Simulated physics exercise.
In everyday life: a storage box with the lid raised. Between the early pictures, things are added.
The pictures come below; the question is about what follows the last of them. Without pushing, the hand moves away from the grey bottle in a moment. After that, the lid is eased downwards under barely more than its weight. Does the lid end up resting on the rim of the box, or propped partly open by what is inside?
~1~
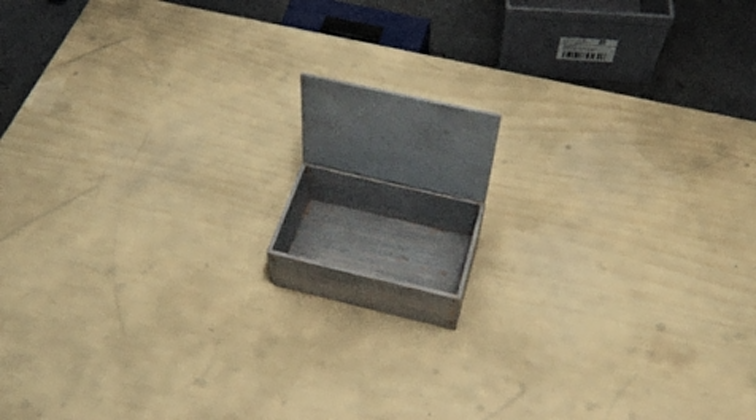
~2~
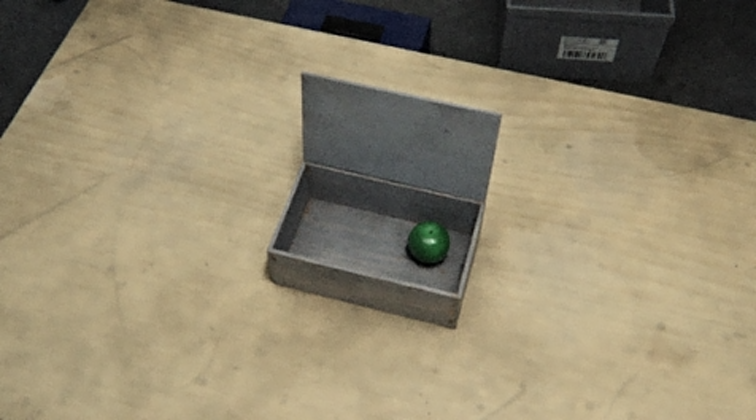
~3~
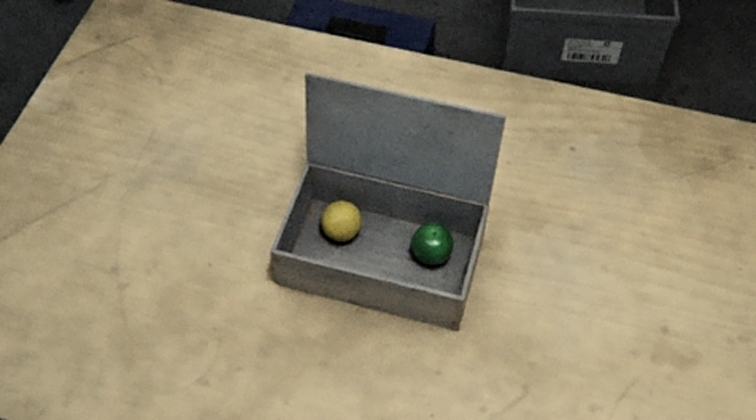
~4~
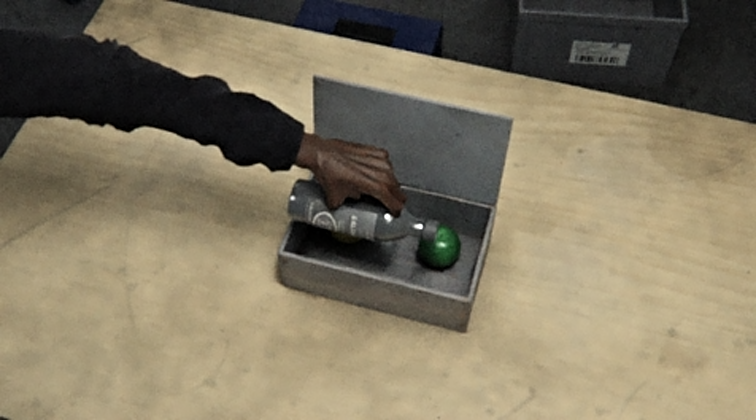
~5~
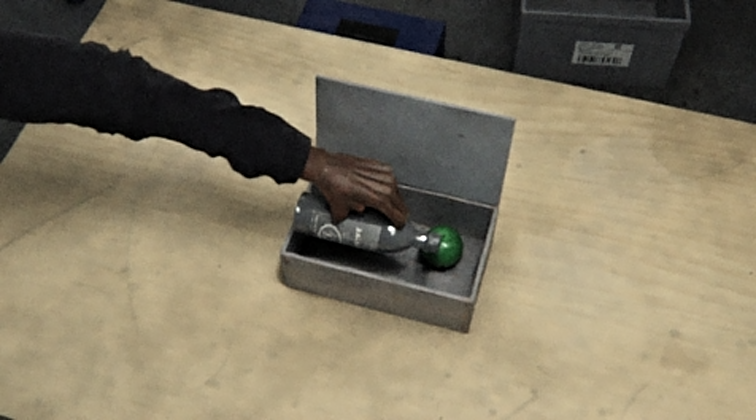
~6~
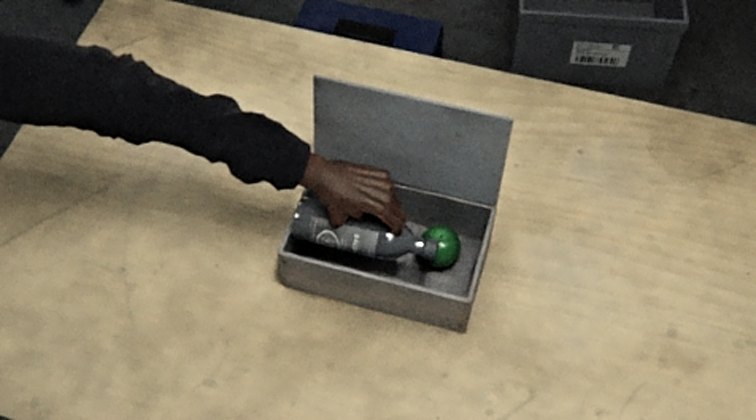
It rests on the rim.
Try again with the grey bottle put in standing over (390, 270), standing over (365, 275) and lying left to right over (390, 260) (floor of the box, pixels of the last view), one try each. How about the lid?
The lid stays partly open the first time, stays partly open the second time and goes all the way down the third time.
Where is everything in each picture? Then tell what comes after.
In the first frame, the last thing is not in view yet.
In the second frame, the last thing is not in view yet; green apple (429, 242).
In the third frame, the last thing is not in view yet; green apple (432, 244).
The fourth frame shows coming down; grey bottle (365, 215); green apple (440, 246).
The fifth frame shows coming down; grey bottle (369, 228).
The sixth frame shows in place under the hand; grey bottle (367, 234).
Then, 0.90 s later than the last frame, lid starting down; grey bottle moved about its own width near (361, 271); yellow lemon moved a little.
Then, 1.60 s later than the last frame, lid 56° above the rim; grey bottle moved about its own width near (361, 271); yellow lemon moved a little.
Then, 1.90 s later than the last frame, lid 16° above the rim; grey bottle moved about its own width near (361, 271); yellow lemon moved a little.
When it is over, lid shut; moved from the start, grey bottle; the other 2 as before. End places, in pixels of the last picture, grey bottle near (361, 270).
